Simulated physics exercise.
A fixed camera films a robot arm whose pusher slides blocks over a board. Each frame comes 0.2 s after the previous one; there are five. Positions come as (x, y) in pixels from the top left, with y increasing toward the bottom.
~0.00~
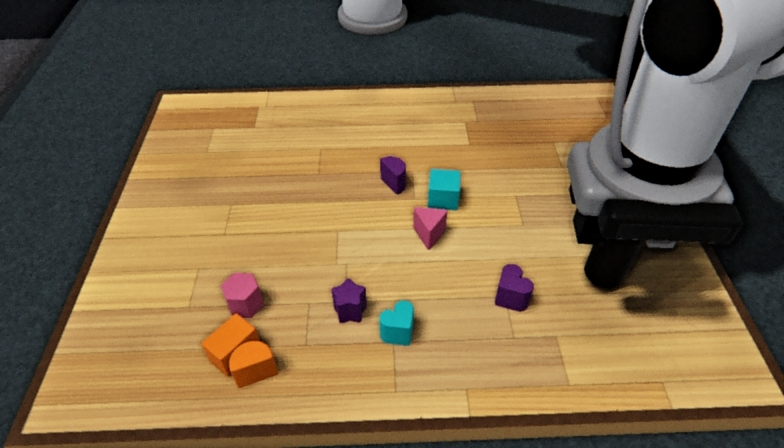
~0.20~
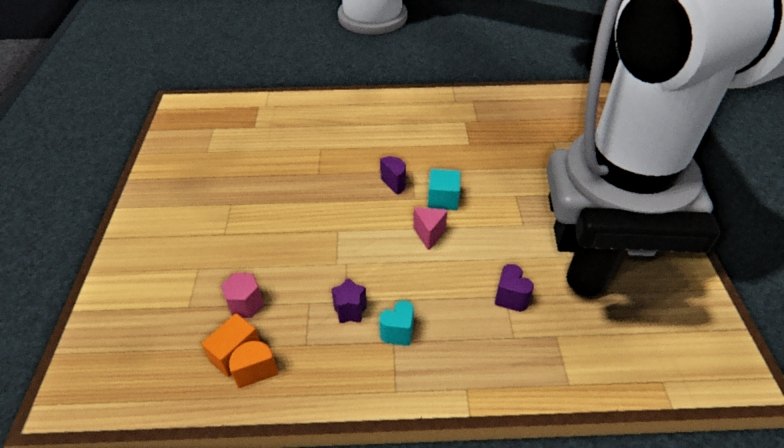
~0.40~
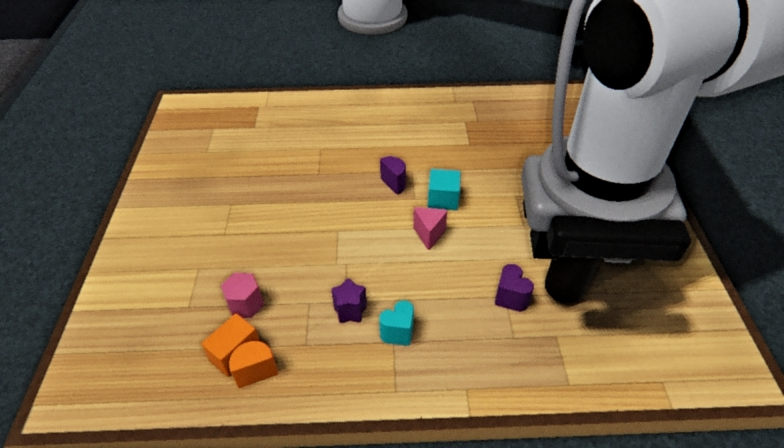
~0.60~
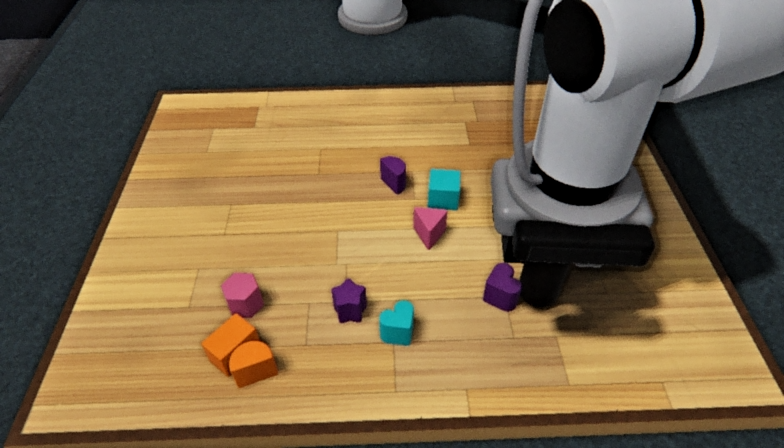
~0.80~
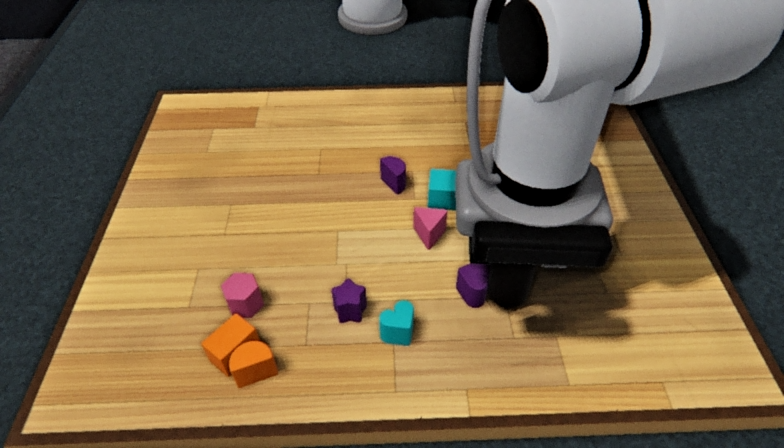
A robot arm with a dark cylindrical tip moves left across a wooden board scattered with colourful blocks, reaches the purple heart, and pushes it a short way left toward the turquoise heart and purple star, which stay still.
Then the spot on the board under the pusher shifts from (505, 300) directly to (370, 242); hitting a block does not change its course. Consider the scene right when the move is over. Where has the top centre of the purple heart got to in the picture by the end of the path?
Most likely (339, 220).
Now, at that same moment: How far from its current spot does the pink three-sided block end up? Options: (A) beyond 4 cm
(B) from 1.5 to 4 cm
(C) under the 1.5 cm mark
The correct letter is C.
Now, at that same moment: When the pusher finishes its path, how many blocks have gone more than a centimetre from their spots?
It's going to be one.
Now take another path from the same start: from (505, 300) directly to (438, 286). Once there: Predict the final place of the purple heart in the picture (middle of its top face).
My best guess is (409, 260).
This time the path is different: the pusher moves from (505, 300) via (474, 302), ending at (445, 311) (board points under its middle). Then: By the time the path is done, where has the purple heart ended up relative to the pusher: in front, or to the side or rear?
I'd say it has come free.
What follows on the original path. One third of the way, pusher (458, 271); purple heart (428, 254).
Two thirds of the way, pusher (411, 251); purple heart (381, 236).
At the end, pusher (369, 234); pink three-sided block still; purple heart (339, 220).
